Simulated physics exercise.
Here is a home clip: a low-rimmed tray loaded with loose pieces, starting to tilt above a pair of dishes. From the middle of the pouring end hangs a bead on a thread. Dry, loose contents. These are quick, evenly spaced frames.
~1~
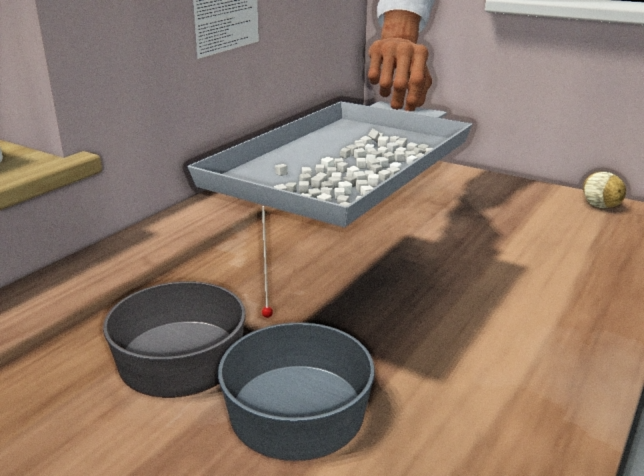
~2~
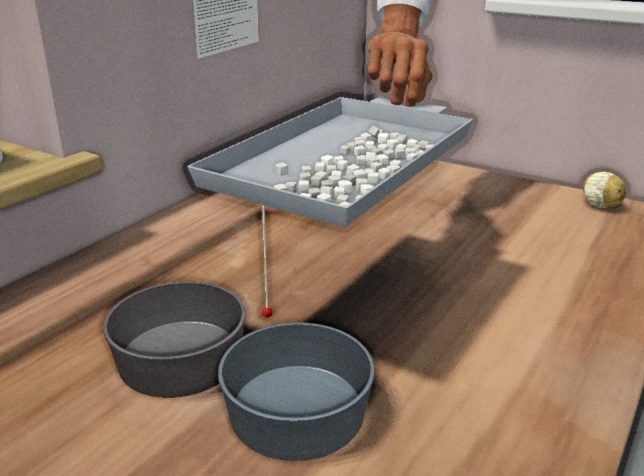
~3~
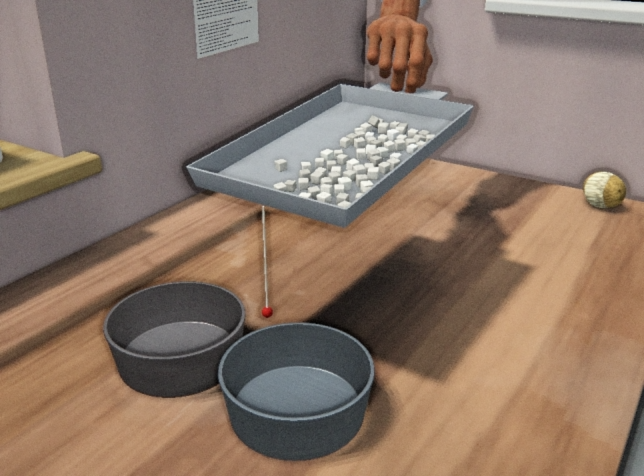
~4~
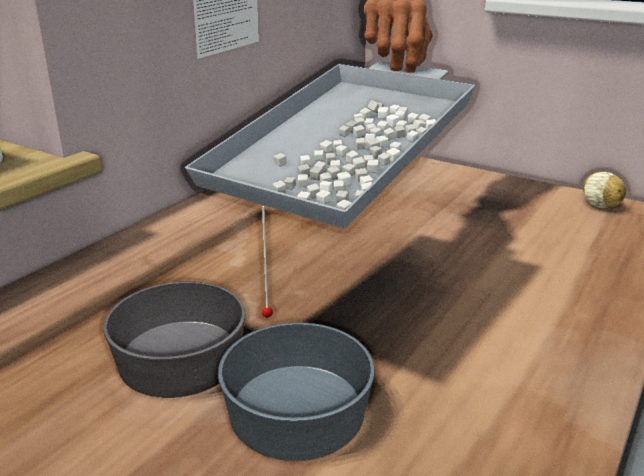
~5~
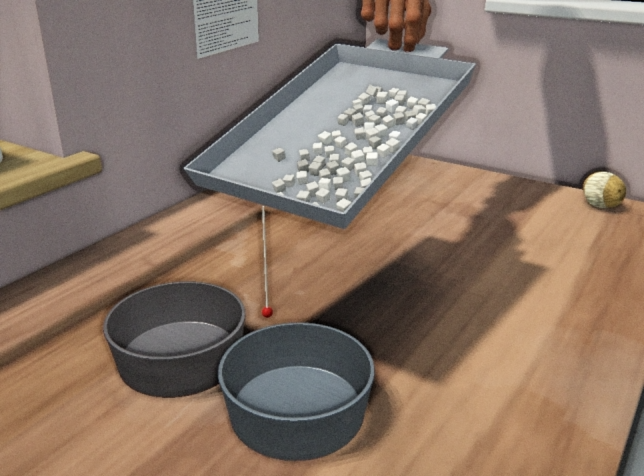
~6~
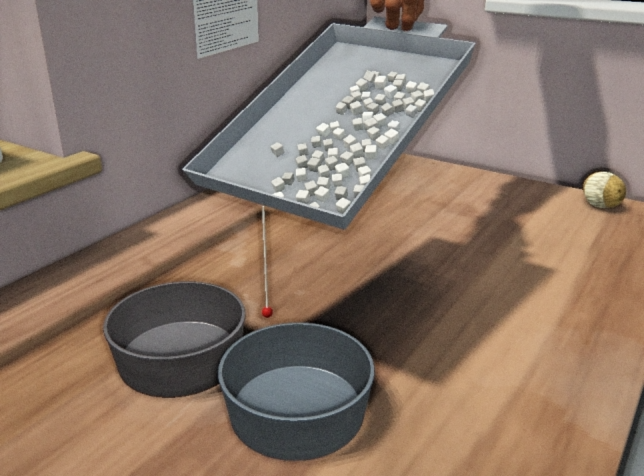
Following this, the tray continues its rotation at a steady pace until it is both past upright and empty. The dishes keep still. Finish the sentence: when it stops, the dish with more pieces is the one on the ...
Right.
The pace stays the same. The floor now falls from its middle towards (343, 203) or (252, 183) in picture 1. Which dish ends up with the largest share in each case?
Results - the dish on the right side first, the dish on the left side second.
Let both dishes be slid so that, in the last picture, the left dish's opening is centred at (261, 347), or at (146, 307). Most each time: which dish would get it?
First place: The leftmost dish. Second place: The rightmost dish.
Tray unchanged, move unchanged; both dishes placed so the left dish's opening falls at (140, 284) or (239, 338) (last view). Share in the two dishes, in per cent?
You'd get 40 per cent first and 70 per cent second.
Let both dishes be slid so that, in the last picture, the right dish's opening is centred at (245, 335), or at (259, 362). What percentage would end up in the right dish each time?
In order, 50 % and 80 %.
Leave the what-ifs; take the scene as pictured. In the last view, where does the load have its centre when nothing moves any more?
Close to (273, 416).
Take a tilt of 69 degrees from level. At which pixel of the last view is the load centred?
About (300, 181).
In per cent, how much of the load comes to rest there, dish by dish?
In per cent, left near 20 and right near 60.
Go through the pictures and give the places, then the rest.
In the first picture, corners of the pouring end at (195, 166) and (345, 204), level; middle of the load at (353, 173), sugar cubes; left dish at (127, 369); right dish at (251, 429); bead on its thread at (267, 312).
In the second picture, corners of the pouring end at (195, 166) and (345, 204), level; middle of the load at (353, 171).
In the third picture, corners of the pouring end at (194, 166) and (344, 205), tipped barely, level across its low end; middle of the load at (353, 166).
In the fourth picture, corners of the pouring end at (193, 166) and (343, 207), tipped a little, level across its low end; middle of the load at (352, 158).
In the fifth picture, corners of the pouring end at (191, 167) and (342, 209), tipped clearly, level across its low end; middle of the load at (351, 150).
In the sixth picture, corners of the pouring end at (190, 167) and (341, 211), tipped clearly, level across its low end; middle of the load at (350, 143); left dish at (127, 369); right dish at (251, 429).
Soon, tray tipped steeply; all on the tray.
A while on, tray tipped past a quarter turn; most on the tray; a small part in the right dish; a stray few in the left dish; a stray few outside both; a small part in the air.
Towards the end, tray tipped past a quarter turn; about two thirds in the right dish; about a quarter in the left dish; about a quarter outside both.
Finally, tray tipped past a quarter turn; about two thirds in the right dish; about a quarter in the left dish; about a quarter outside both.
